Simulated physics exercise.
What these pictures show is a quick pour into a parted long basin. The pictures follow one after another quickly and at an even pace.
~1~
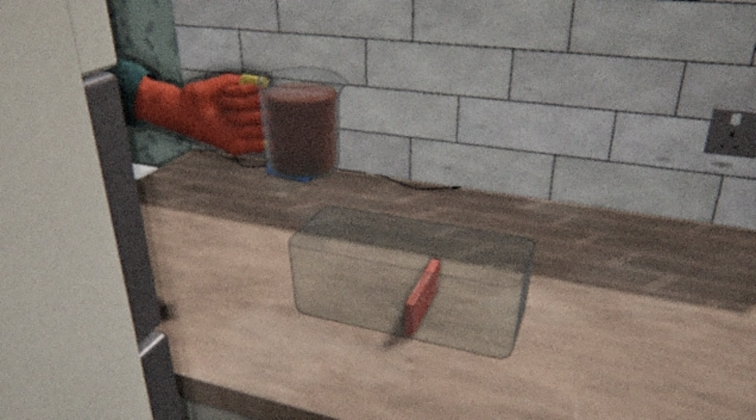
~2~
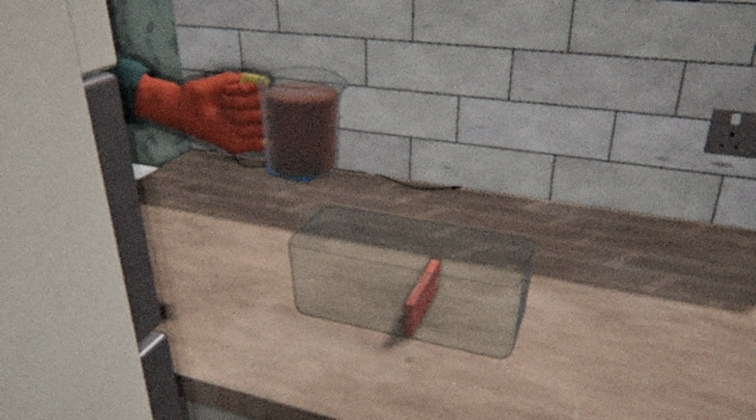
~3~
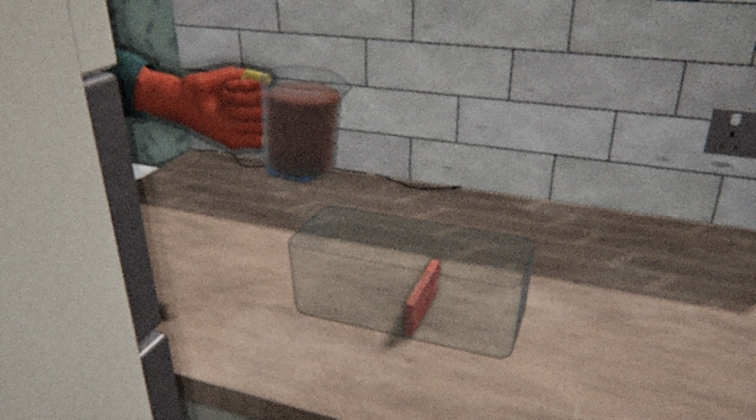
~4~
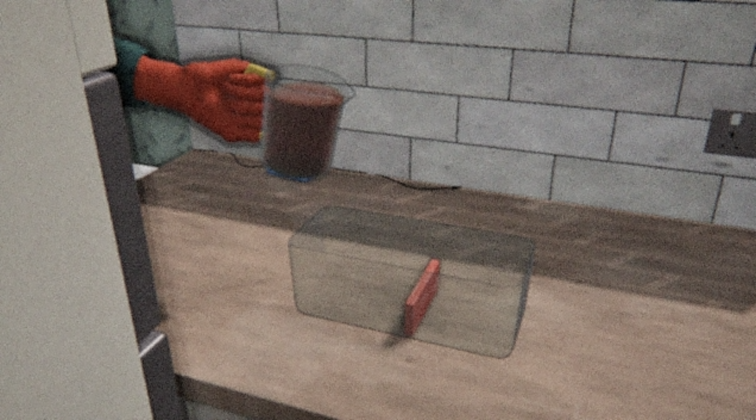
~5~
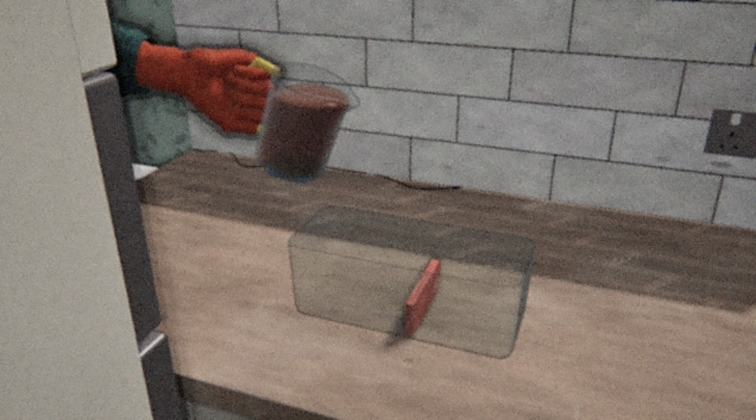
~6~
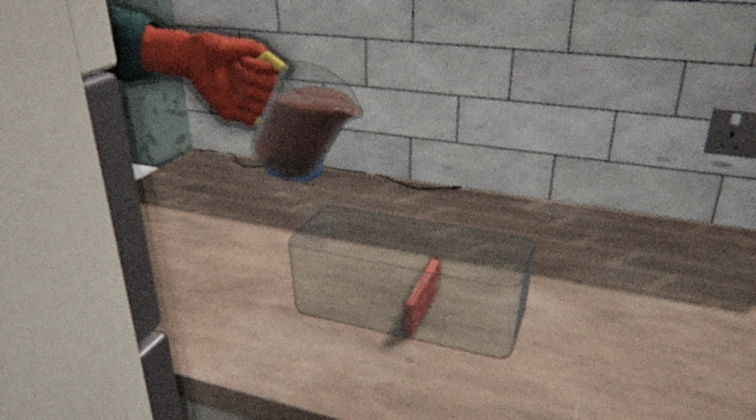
On a wooden kitchen counter against a grey tiled wall, a clear rectangular basin with a red divider inside sits in front of a jug of dark red liquid. A red-gloved hand holds the jug upright by its yellow handle, then tilts it steadily rightward, the liquid shifting toward the rim.
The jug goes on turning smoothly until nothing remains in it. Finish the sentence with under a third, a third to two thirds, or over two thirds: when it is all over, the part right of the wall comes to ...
When it is all over, the part right of the wall comes to under a third.
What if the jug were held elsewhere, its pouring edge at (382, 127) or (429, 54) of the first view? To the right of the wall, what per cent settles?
Close to 50 in a hundred, then close to 75 in a hundred.
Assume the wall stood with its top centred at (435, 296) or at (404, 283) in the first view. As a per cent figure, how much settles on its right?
My guess is some 10 percent the first time and some 50 percent the second.
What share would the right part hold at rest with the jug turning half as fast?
Close to 10 per cent.
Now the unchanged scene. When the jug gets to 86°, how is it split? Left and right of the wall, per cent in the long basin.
Left: 10 %; right: 0 %.
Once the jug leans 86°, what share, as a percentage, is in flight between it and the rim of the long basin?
I'd say some 20 per cent of it.
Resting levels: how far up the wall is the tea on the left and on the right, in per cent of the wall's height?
Left: 60 %. Right: 0 %.
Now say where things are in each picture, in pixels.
The first picture shows tilt 0°; pouring edge (347, 83); surface from (268, 87) to (336, 94); the long basin's rim runs from (306, 225) to (529, 264); the wall's top is at (423, 282).
The second picture shows tilt 1°; pouring edge (348, 84); surface from (270, 87) to (338, 95).
The third picture shows tilt 5°; pouring edge (350, 88); surface from (271, 86) to (340, 97).
The fourth picture shows tilt 11°; pouring edge (355, 95); surface from (273, 89) to (344, 99).
The fifth picture shows tilt 20°; pouring edge (359, 105); surface from (274, 96) to (351, 101).
The sixth picture shows tilt 30°; pouring edge (362, 116); surface from (270, 110) to (361, 111).
A moment on, the jug is tipped on its side and 67 per cent is still to pour, 10 is left of the wall and 1 right of it.
Next, the jug is tipped right over and 24 per cent is still to pour, 54 is left of the wall and 2 right of it.
Then the jug is tipped right over and 6 per cent is still to pour, 77 is left of the wall and 3 right of it.
Later the jug is tipped right over and 1 per cent is still to pour, 86 is left of the wall and 4 right of it.
In the end 87 per cent lies left of the wall, 5 right of it and 8 outside.
